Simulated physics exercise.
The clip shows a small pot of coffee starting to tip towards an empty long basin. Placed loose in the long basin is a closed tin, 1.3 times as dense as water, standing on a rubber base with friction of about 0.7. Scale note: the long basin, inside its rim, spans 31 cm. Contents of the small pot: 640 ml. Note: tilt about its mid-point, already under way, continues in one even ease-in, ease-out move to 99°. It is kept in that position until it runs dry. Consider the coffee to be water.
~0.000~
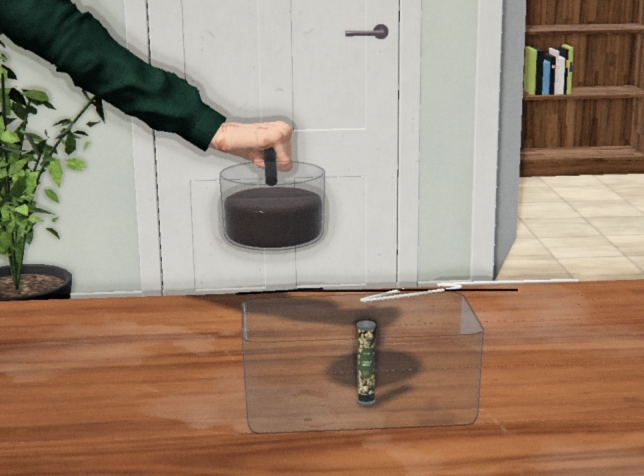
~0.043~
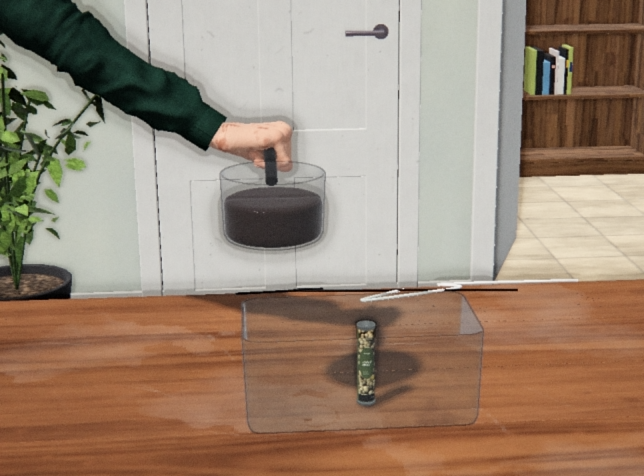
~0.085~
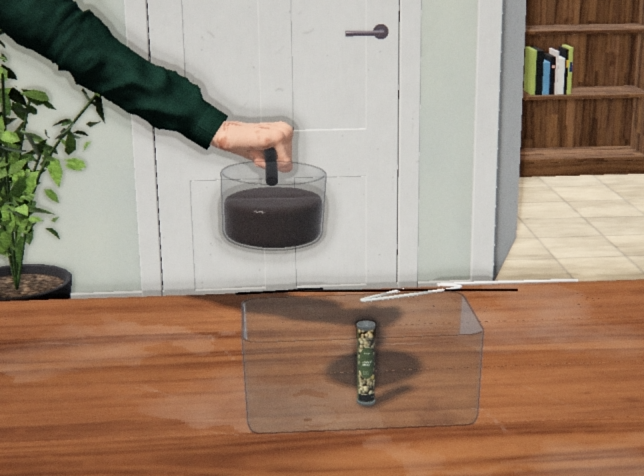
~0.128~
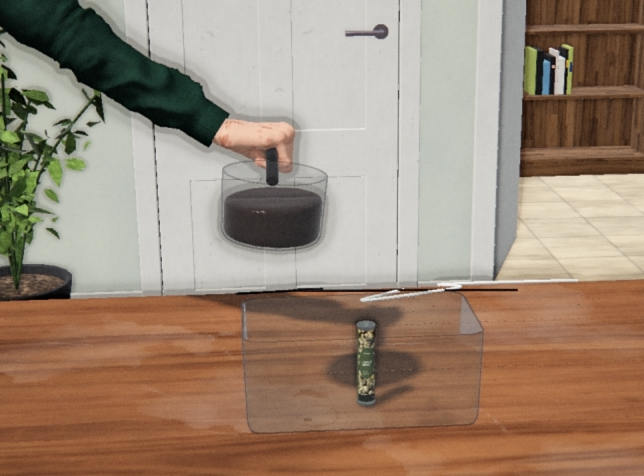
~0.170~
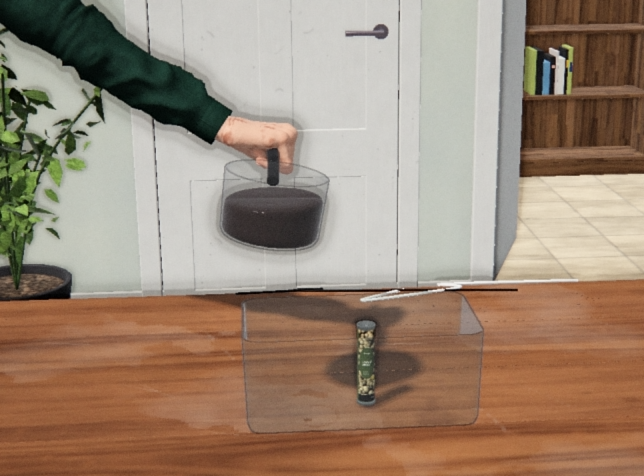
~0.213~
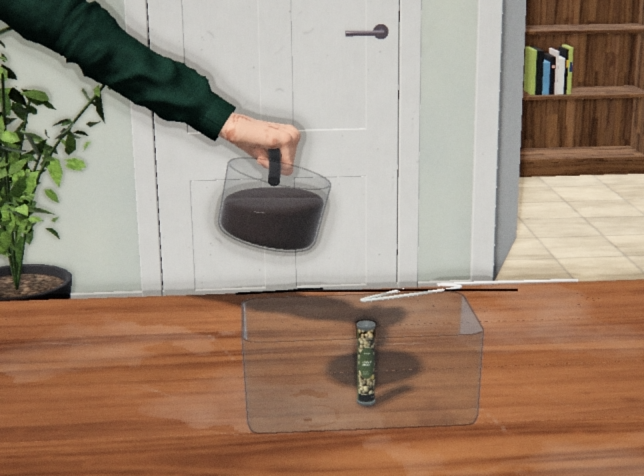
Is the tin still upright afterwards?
It is tipped.
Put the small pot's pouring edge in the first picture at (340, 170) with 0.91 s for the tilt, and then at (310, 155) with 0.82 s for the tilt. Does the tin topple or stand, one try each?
Try 1: Still standing; try 2: Tipped over.
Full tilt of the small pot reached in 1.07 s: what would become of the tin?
Outcome - the tin ends up overturned.
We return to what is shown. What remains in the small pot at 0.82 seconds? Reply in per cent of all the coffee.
22 %.
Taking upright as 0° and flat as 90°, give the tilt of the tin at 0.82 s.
The lean is some 0° away from upright.
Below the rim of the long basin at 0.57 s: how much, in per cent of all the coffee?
Close to 1 in a hundred.
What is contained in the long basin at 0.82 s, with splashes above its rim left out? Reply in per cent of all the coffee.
58 per cent or thereabouts.
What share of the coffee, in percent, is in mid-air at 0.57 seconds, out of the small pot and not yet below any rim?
Near 22 per cent at that time.
By 0.57 s the tilt is 70° and 76 per cent is still to pour; the tin stands where it began.
By 0.82 s the tilt is 98° and 22 per cent is still to pour; the tin stands where it began.
By 1.10 s the tilt is 99° and 4 per cent is still to pour; the tin leans 15°.
By 1.39 s the tilt is 99° and 0 per cent is still to pour; the tin lies on its side.
At rest the tin lies on its side.
